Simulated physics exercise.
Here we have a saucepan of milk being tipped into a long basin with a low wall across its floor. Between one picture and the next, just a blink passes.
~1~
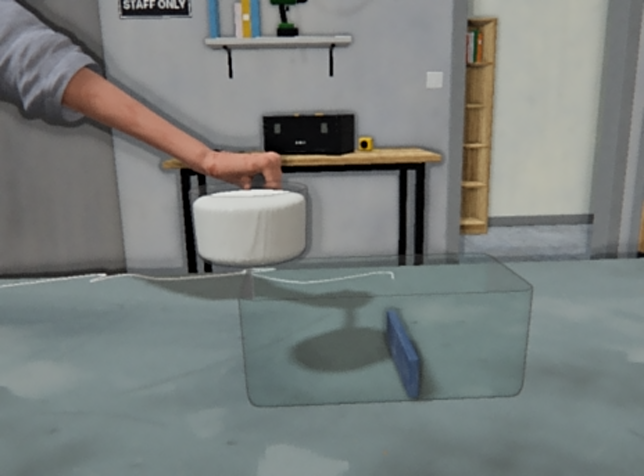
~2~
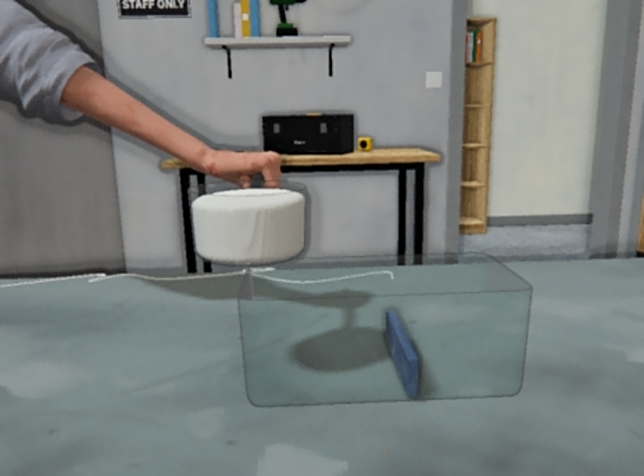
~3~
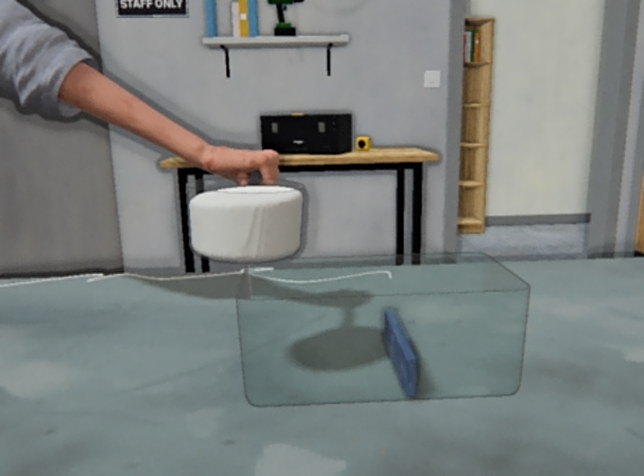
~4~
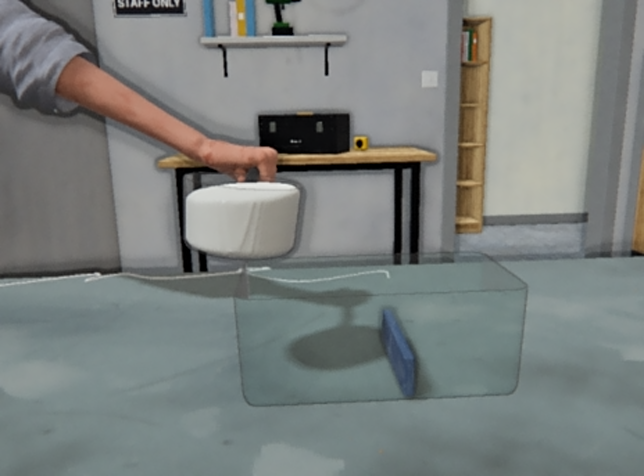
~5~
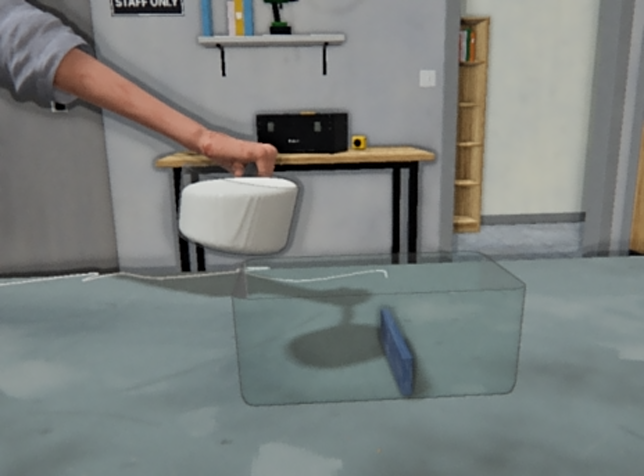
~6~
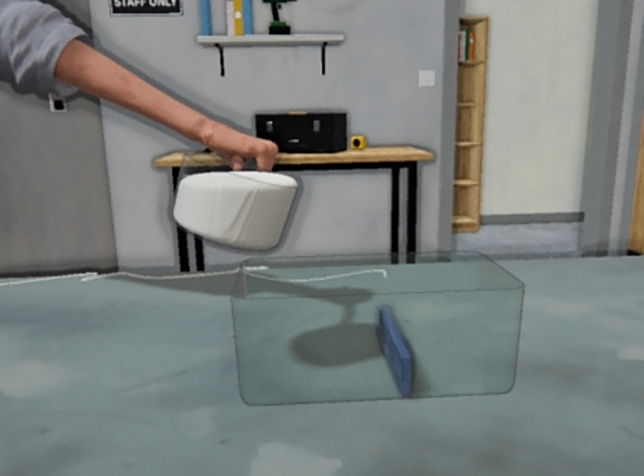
At first, a hand holds a white, round container level above the left part of a long, clear basin with a low blue wall across its floor. Then the hand gradually tilts the container, its left side rising and its right side dipping toward the basin, until it leans modestly rightward.
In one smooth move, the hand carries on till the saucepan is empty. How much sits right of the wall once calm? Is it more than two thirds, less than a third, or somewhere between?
The share right of the wall is left at a third to two thirds.
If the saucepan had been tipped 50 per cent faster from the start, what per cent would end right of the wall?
Close to 50 out of every hundred.
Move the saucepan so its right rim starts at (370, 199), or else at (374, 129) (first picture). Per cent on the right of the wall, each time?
The first start yields 80 per cent, the second 60 per cent.
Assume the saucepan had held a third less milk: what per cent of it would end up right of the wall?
Estimate: Around 40 per cent.
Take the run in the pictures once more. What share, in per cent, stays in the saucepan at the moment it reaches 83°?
Around 50 percent remains.
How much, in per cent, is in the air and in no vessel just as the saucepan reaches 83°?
Close to 40 per cent.
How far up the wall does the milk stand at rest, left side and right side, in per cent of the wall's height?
Left part: 30 per cent; right part: 50.
A moment on, the saucepan is tipped on its side and 49 per cent is still to pour, 13 is left of the wall and 0 right of it.
Next, the saucepan is tipped right over and 4 per cent is still to pour, 27 is left of the wall and 58 right of it.
Then the saucepan is tipped right over and 0 per cent is still to pour, 42 is left of the wall and 57 right of it.
Later the saucepan is tipped right over and 0 per cent is still to pour, 42 is left of the wall and 57 right of it.
In the end 42 per cent lies left of the wall, 57 right of it and 1 outside.
